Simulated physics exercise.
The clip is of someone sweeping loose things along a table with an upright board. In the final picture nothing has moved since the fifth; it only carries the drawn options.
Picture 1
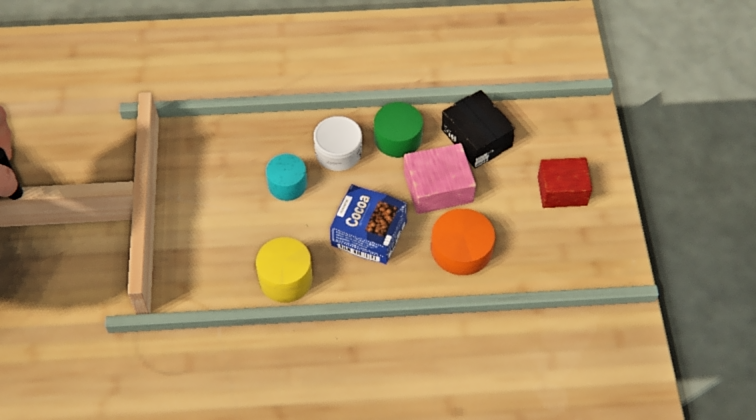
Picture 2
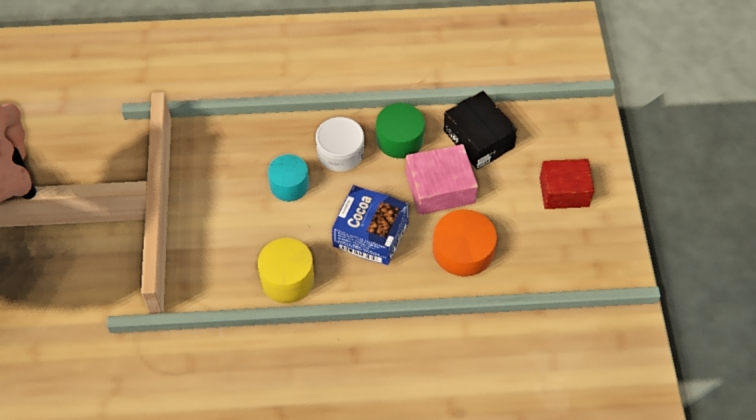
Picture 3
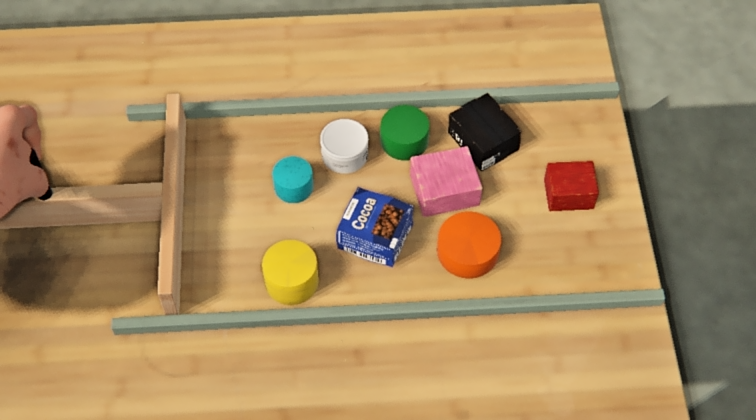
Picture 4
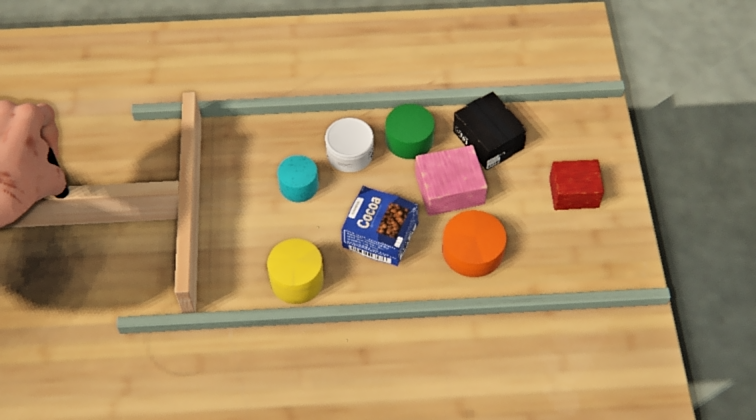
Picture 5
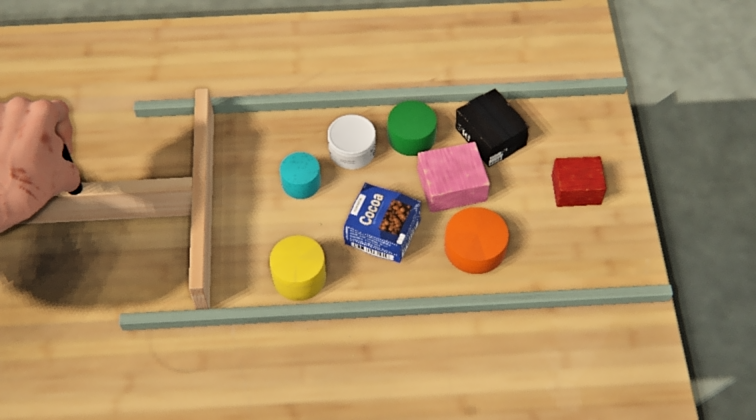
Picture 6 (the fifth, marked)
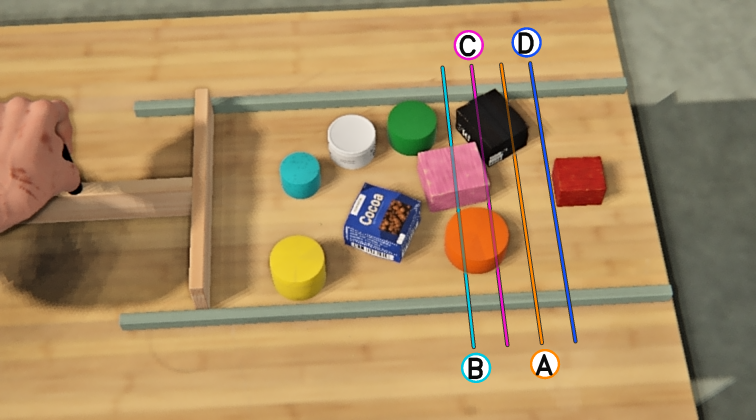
On a wooden table, a hand slides an upright board slowly right toward several untouched objects.
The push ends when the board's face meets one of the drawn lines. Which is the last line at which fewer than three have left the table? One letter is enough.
No farther than D.
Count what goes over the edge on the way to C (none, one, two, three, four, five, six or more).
The count is none.
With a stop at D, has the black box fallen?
Yes.
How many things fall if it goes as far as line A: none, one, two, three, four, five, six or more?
By then, none.
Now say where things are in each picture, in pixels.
In the first picture, board (140, 187); green pot (398, 130); orange tin (463, 242).
In the second picture, board (153, 187); blue packet (371, 225).
In the third picture, board (170, 188); red block (571, 186).
In the fourth picture, board (186, 186); black box (490, 131).
In the fifth picture, board (199, 183); white jar (352, 143); green pot (412, 128); orange tin (476, 241).
On the marked copy, A at (520, 193); B at (457, 197); C at (488, 195); D at (551, 192).
With D. Early on, board (327, 176); yellow tin (366, 269); white jar (356, 139).
Further on, board (453, 170); red block (590, 183); black box (556, 112).
At the end, board (550, 165); red block over the edge; black box over the edge; two fallen.
As for the rest, A is within the limit but short; B is within the limit but short; C is within the limit but short.
